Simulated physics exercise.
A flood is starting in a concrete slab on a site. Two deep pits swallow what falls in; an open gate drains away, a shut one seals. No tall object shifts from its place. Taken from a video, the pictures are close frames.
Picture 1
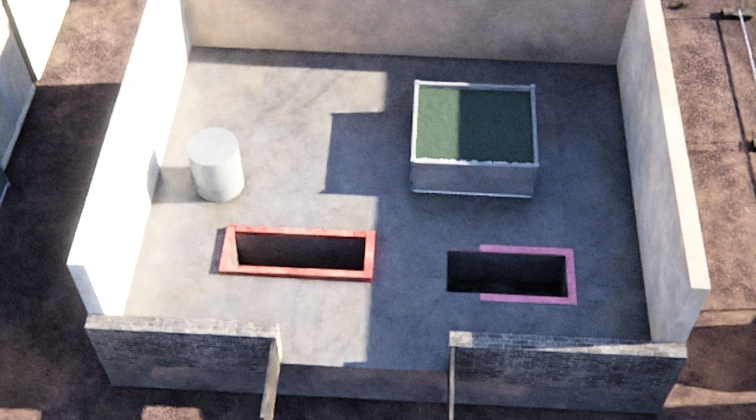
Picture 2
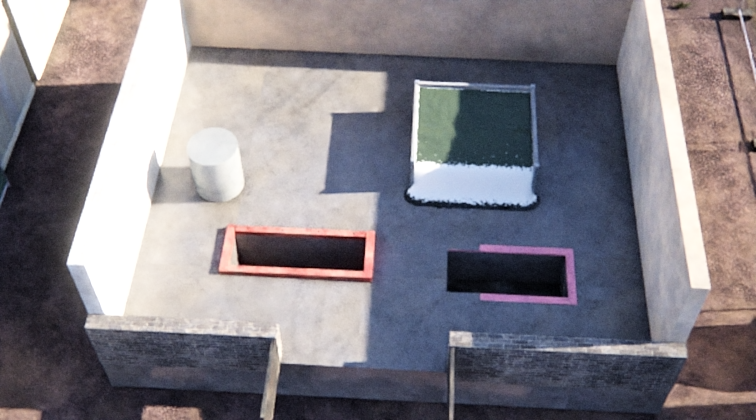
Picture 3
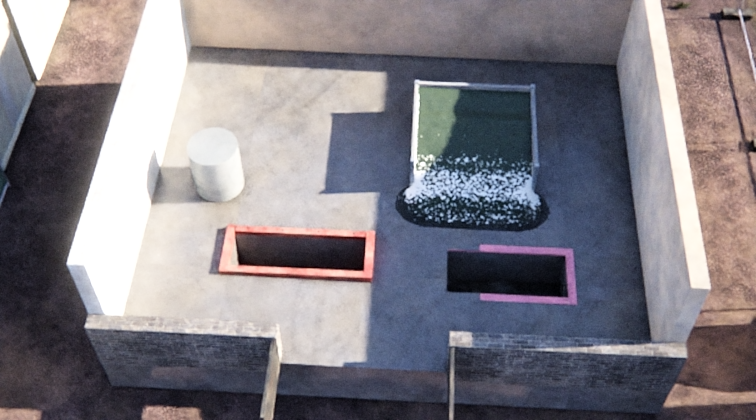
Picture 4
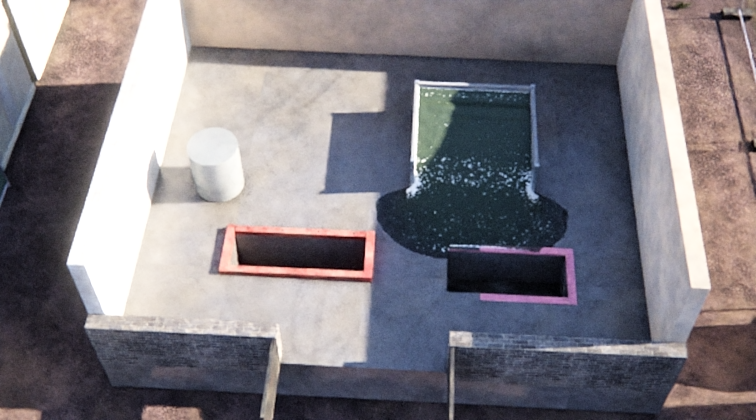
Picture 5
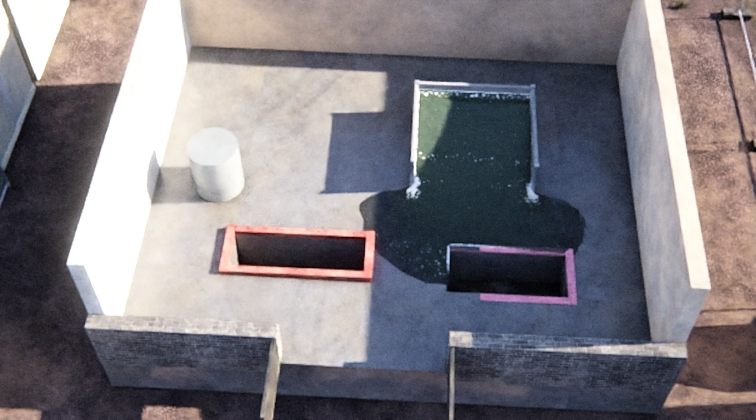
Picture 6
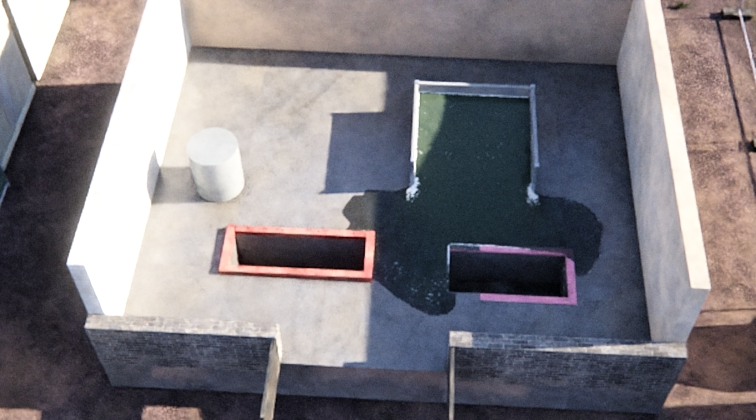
Water bursts from the near side of a green-filled tank in a walled concrete yard, foaming white onto the floor. The dark sheet spreads forward and sideways, reaching the pink-edged pit, then wraps around it and touches the red-rimmed pit's right end, while the pale cylinder stands still.
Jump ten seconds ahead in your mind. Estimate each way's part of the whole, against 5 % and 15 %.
As it plays out the gate goes past fifteen per cent. As it plays out the pink pit goes past fifteen per cent. As it plays out the red pit never reaches five per cent.
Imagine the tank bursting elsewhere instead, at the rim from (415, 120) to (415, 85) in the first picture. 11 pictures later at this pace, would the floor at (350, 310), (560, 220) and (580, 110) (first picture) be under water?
In the order asked: Out of reach, out of reach, out of reach.
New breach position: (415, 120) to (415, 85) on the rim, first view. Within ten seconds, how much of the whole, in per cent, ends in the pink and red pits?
The pink pit gets 4 per cent and the red pit 0 per cent.
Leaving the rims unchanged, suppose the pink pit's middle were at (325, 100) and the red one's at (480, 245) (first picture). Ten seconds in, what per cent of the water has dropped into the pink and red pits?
Pink has 0 parts of a hundred and red has 50.
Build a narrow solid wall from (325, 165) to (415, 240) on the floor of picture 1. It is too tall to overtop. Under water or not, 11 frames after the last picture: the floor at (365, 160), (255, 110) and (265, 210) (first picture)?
The first location is soaked through, the second is not reached, and the third is not reached.
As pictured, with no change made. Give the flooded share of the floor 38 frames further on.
Close to 20 in a hundred, I think.
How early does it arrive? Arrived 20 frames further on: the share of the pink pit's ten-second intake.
The figure is near 75 per cent.
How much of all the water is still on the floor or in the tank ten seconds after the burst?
Roughly 16 per cent.
A moment on, water covers 20 % of the floor; the gate 1 %, the pink pit 23 %, the red pit 0 %.
Next, water covers 25 % of the floor; the gate 6 %, the pink pit 39 %, the red pit 0 %.
Then, water covers 25 % of the floor; the gate 14 %, the pink pit 50 %, the red pit 0 %.
Later, water covers 20 % of the floor; the gate 18 %, the pink pit 58 %, the red pit 0 %.
In the end, water covers 15 % of the floor; the gate 20 %, the pink pit 64 %, the red pit 0 %.
